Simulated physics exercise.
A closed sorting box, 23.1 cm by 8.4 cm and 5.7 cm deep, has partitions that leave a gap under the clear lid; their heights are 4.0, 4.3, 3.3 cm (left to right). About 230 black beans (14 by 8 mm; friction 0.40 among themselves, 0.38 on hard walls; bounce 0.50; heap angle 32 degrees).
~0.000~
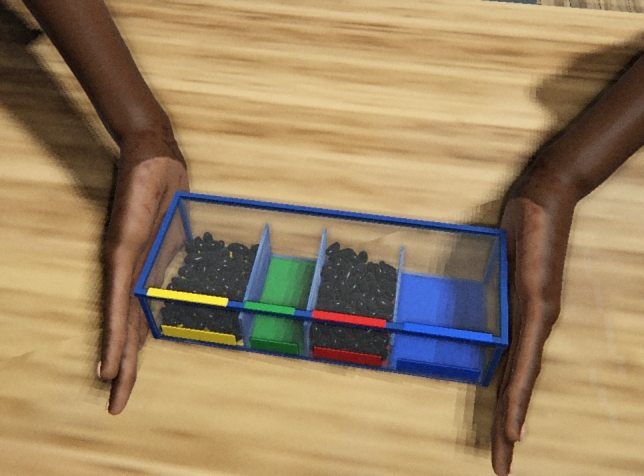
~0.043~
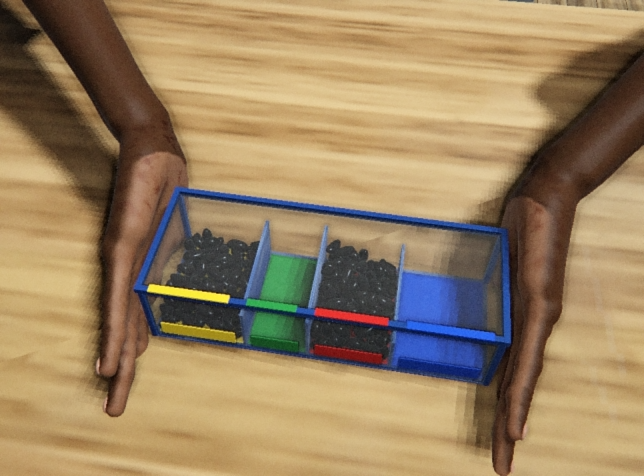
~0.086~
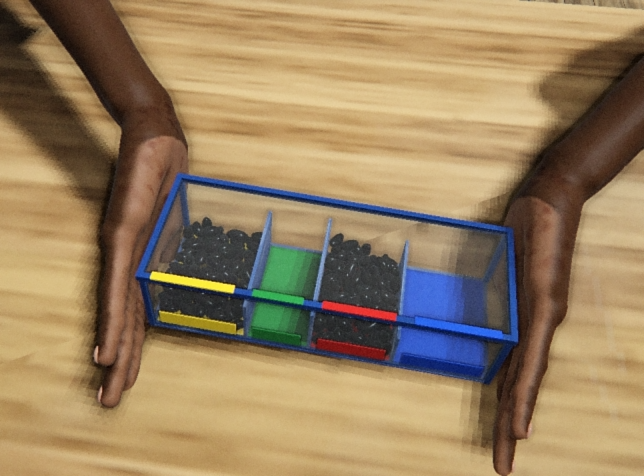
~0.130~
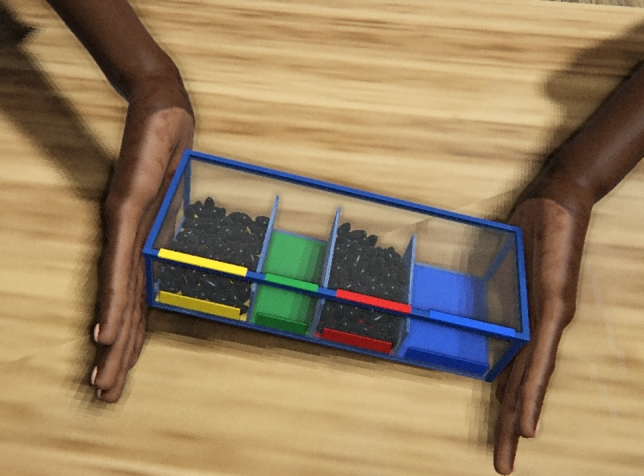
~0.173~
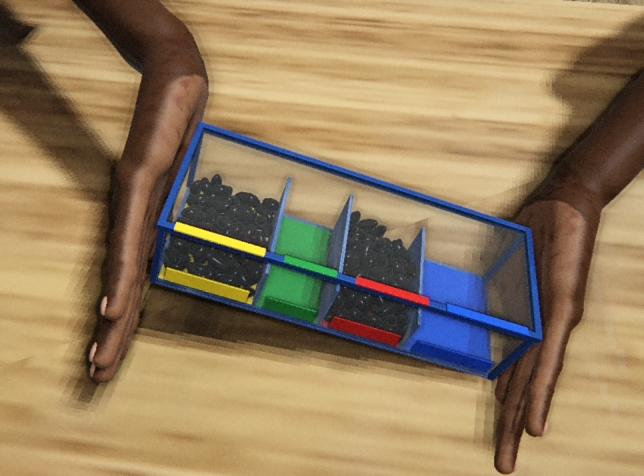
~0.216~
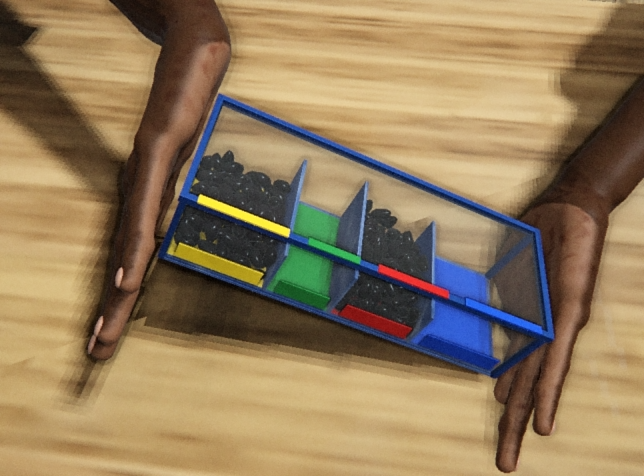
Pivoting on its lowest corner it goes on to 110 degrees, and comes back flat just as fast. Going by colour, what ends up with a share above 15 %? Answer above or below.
Red: Below, blue: Above, green: Below, yellow: Above.
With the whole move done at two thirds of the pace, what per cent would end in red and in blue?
In that case red 5; blue 65.
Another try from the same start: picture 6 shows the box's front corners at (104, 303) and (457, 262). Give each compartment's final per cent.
Red 40, blue 0, green 5, yellow 60.
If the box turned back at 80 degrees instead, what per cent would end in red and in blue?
Red 30, blue 30.
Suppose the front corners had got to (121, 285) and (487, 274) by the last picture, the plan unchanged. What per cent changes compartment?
Then about 25 per cent.
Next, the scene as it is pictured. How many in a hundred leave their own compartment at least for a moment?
Roughly 65 per cent.
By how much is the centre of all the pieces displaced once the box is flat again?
About 6.0 cm.
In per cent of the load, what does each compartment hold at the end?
Red 5; blue 60; green 5; yellow 30.
Then, at 0.87 s, tilt 109 degrees; red 25 %, blue 35 %, green 5 %, yellow 35 %.
After 1.31 s, tilt 46 degrees; red 5 %, blue 60 %, green 5 %, yellow 30 %.
After 1.82 s, tilt 0 degrees; red 5 %, blue 60 %, green 5 %, yellow 30 %.
By 2.2 s all is still; red 5 %, blue 60 %, green 5 %, yellow 30 %.
